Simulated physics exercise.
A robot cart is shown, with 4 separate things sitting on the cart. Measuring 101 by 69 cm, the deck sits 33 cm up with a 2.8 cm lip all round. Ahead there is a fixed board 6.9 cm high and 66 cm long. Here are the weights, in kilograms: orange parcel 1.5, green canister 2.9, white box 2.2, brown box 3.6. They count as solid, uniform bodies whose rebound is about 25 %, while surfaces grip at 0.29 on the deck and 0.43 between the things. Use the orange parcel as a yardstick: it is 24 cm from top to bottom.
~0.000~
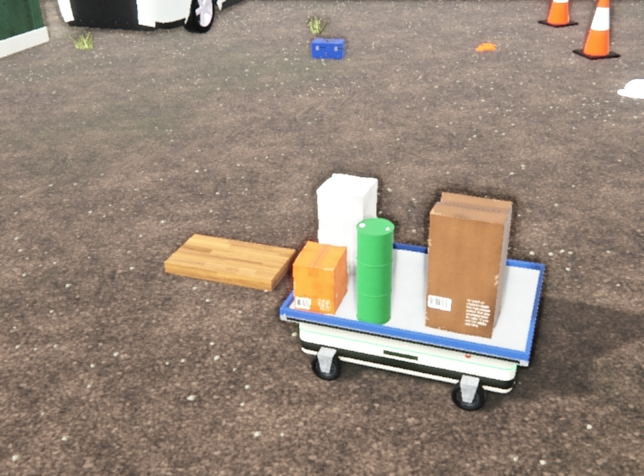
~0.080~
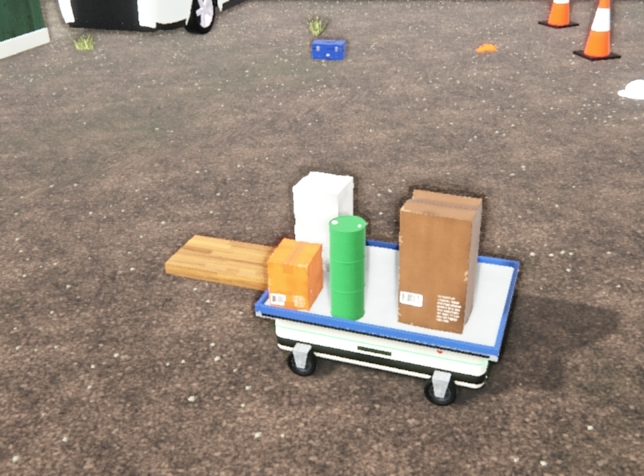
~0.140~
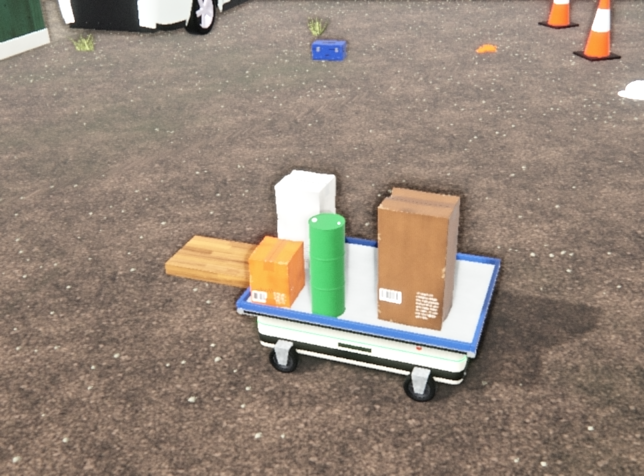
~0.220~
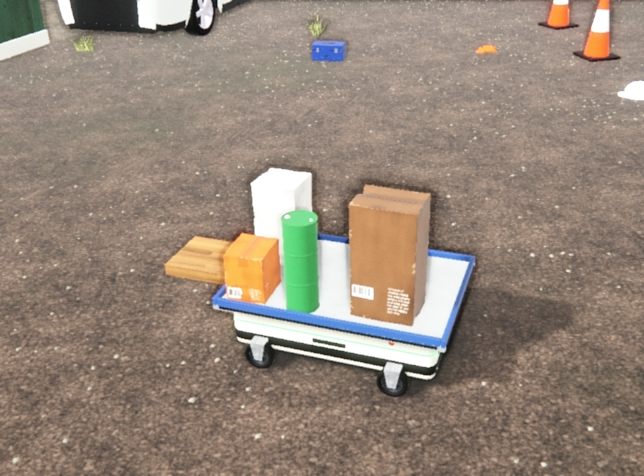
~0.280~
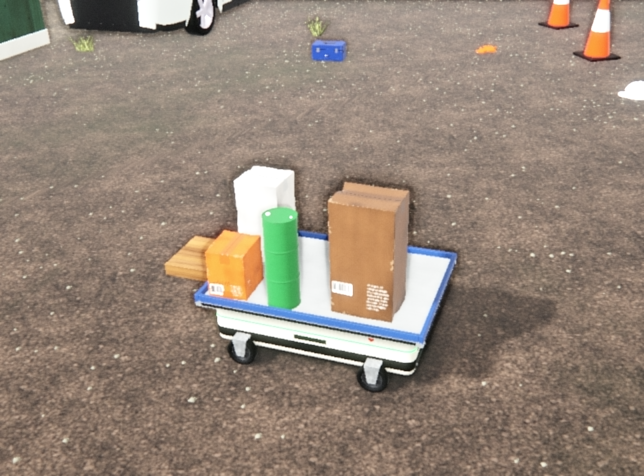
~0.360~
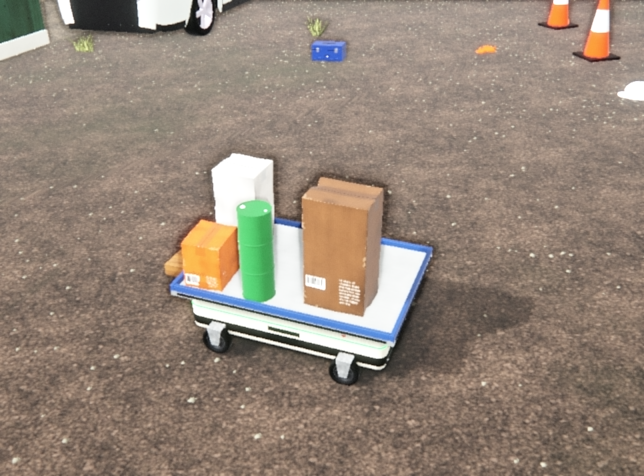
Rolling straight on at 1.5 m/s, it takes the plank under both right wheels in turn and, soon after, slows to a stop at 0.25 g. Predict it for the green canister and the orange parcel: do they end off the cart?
Green canister - off, orange parcel - still on.
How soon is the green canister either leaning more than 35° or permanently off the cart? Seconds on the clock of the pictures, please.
Time: Approximately 1.0 s.
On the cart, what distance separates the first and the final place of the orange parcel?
The shift is close to 6 cm.
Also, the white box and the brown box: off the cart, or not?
Final state - white box: Inside the limits; brown box: Beyond the limits.
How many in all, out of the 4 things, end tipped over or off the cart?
Count: 3.
By 0.66 s, cart 99 cm along; orange parcel tilted 9° near (132, 244); green canister tilted 9° near (169, 242); white box tilted 44°.
By 1.06 s, cart 159 cm along; green canister now off the cart; orange parcel 8 cm from its spot near (39, 233); white box on its side.
By 1.46 s, cart 218 cm along; brown box now off the cart; orange parcel 8 cm from its spot; white box on its side.
By 1.86 s, cart 251 cm along; orange parcel 6 cm from its spot; white box on its side.
When it is over (2.4 s), off the cart, green canister and brown box; lying over on the cart, white box; orange parcel within 10 cm of the start.
